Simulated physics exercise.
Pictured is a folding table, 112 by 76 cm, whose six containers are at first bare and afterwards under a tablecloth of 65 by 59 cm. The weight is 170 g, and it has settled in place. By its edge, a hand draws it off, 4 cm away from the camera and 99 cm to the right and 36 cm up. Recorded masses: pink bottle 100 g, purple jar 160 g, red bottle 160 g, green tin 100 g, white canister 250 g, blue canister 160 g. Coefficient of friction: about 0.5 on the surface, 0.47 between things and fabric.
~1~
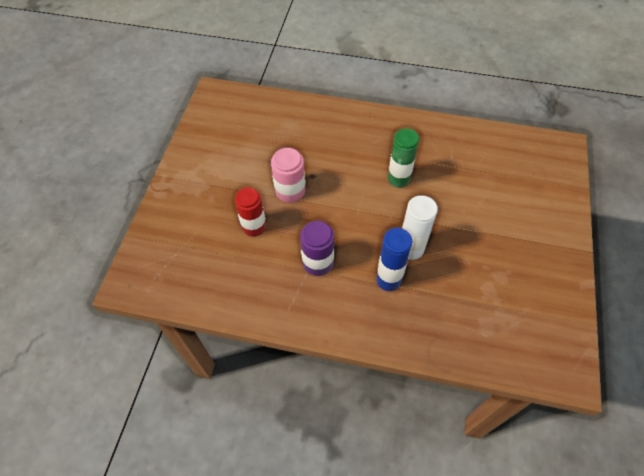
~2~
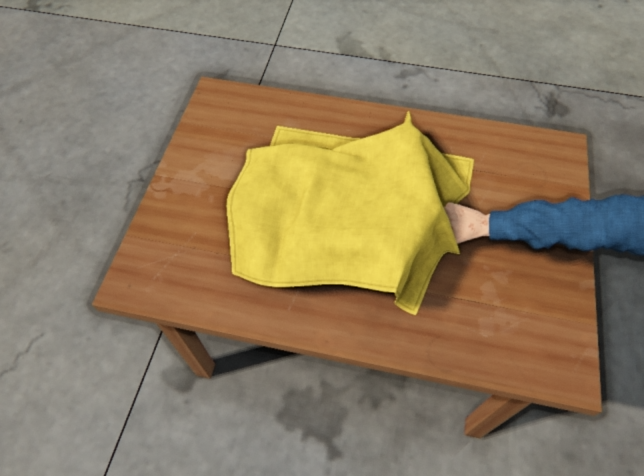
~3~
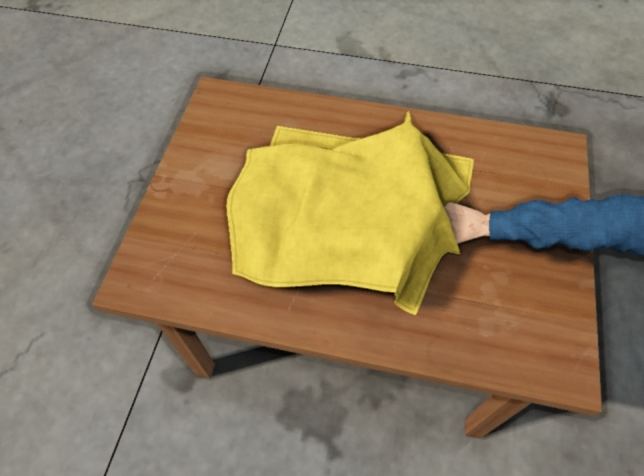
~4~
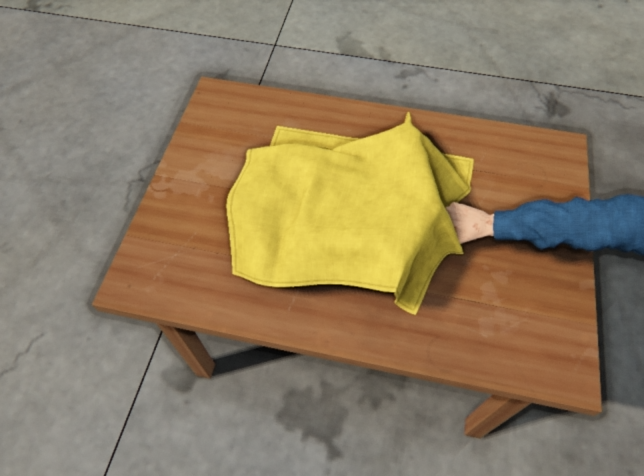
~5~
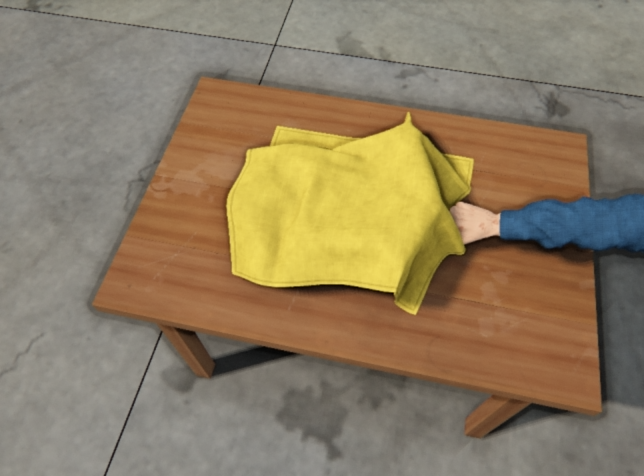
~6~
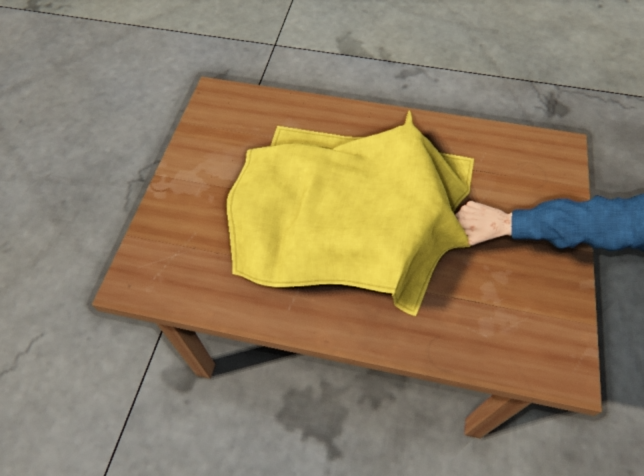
Yellow cloth covering six colourful containers on a wooden table, a blue-sleeved hand gripping its edge and tugging it slightly right.
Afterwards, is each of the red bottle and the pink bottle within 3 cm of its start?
Result: The red bottle winds up roughly where it began; the pink bottle winds up roughly where it began.
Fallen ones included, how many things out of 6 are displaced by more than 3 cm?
That comes to 3 of the things.
Next, middle of the tablecloth at (437, 195); green tin on its side, 11 cm off its start, blue canister 4 cm off its start.
Then, middle of the tablecloth at (590, 224); blue canister on its side, 17 cm off its start, green tin on its side, 11 cm off its start, white canister 6 cm off its start.
After that, middle of the tablecloth at a place out of view; blue canister on its side, 27 cm off its start at (506, 324), white canister on its side, 13 cm off its start at (471, 246), green tin on its side, 12 cm off its start at (446, 177).
Later, middle of the tablecloth at a place out of view; blue canister on its side, 38 cm off its start, green tin on its side, 14 cm off its start, white canister on its side, 14 cm off its start.
At the end, middle of the tablecloth at a place out of view; pink bottle 0 cm off its start at (287, 158), red bottle 0 cm off its start at (247, 196), blue canister over the edge, green tin on its side, 18 cm off its start at (462, 151).
